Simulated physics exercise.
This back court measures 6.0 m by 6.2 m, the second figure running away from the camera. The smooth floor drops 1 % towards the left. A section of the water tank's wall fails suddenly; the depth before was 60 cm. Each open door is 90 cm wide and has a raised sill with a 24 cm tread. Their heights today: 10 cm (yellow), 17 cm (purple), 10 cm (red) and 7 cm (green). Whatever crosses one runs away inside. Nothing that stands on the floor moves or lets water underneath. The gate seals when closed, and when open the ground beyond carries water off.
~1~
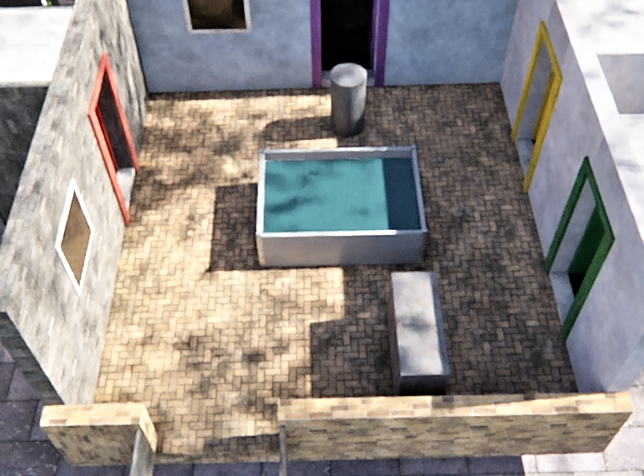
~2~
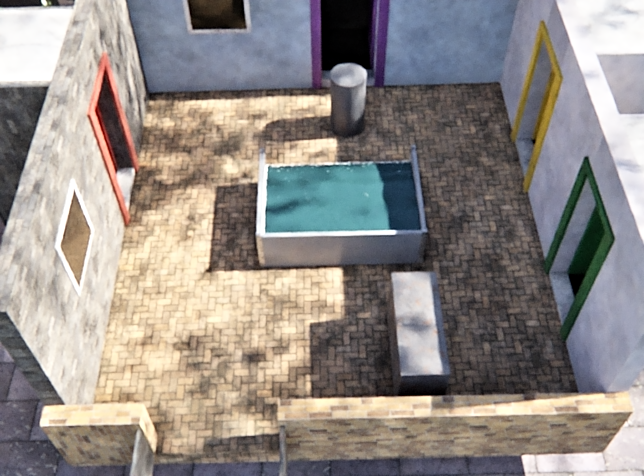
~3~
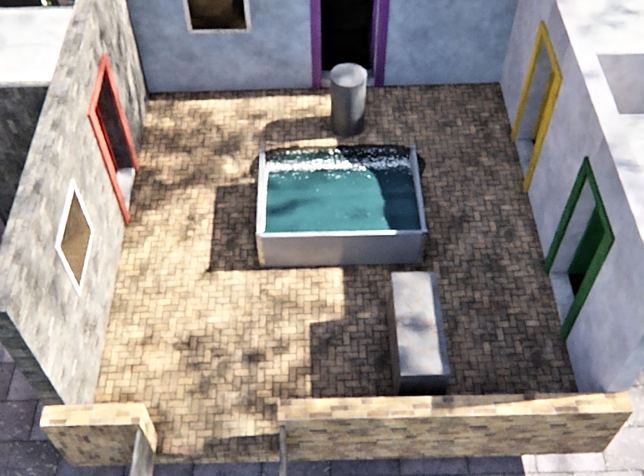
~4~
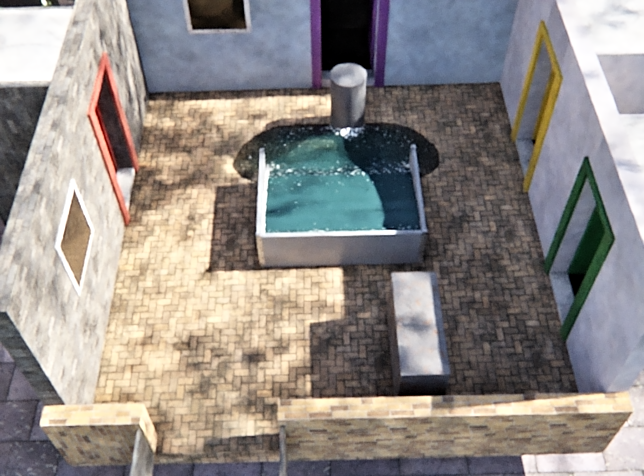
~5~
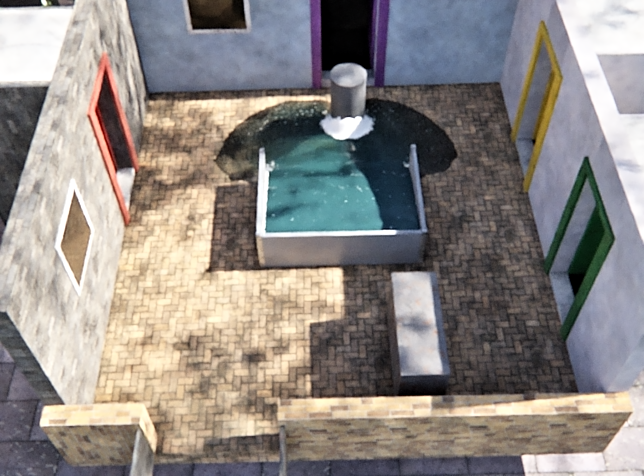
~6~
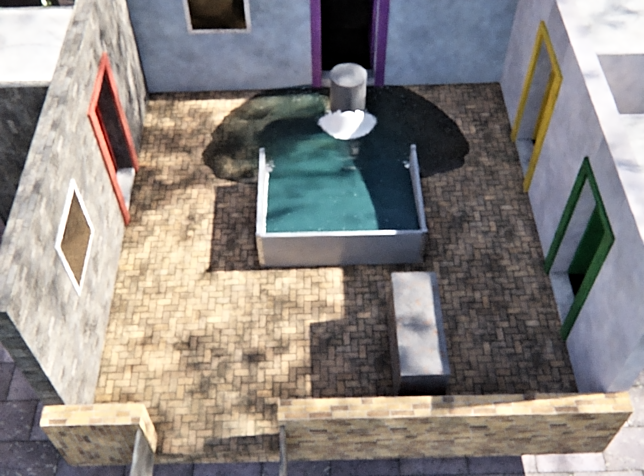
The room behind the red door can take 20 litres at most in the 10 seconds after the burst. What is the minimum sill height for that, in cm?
Some 6 cm above the ground.
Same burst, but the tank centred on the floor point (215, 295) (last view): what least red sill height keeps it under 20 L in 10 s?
Some 12.0 cm.
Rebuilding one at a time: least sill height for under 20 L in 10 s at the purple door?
Roughly 15 cm at purple.
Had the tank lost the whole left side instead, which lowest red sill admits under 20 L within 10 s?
Then roughly 28 cm.
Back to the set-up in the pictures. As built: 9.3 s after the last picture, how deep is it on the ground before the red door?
About 7.5 cm.
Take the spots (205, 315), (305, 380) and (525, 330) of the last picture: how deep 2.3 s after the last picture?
Roughly 0, 0 and 0 cm, in turn.
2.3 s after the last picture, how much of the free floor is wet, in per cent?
About 45 per cent.
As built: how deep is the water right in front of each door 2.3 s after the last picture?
In cm: Yellow 7, purple 11, red 7, green 0.
Then, 0.7 s after the last picture water covers 25 % of the floor, deepest (36 cm) near (342, 142); it has not reached the red door.
Then, 2.3 s after the last picture water covers 45 % of the floor, deepest (30 cm) near (149, 102); 7 cm at the red door, 0 litres in over its 10 cm sill.
Then, 9.3 s after the last picture water covers 95 % of the floor, deepest (11 cm) near (88, 436); 8 cm at the red door, 0 litres in over its 10 cm sill.
At the red door as built, the water peaked near 10 cm, 3.7 s after the last picture.
Run again over the same 10 s with other heights there, 34 litres in over 5 cm, 10 litres over 7 cm. The limit of 20 litres is kept from about 6 cm up.
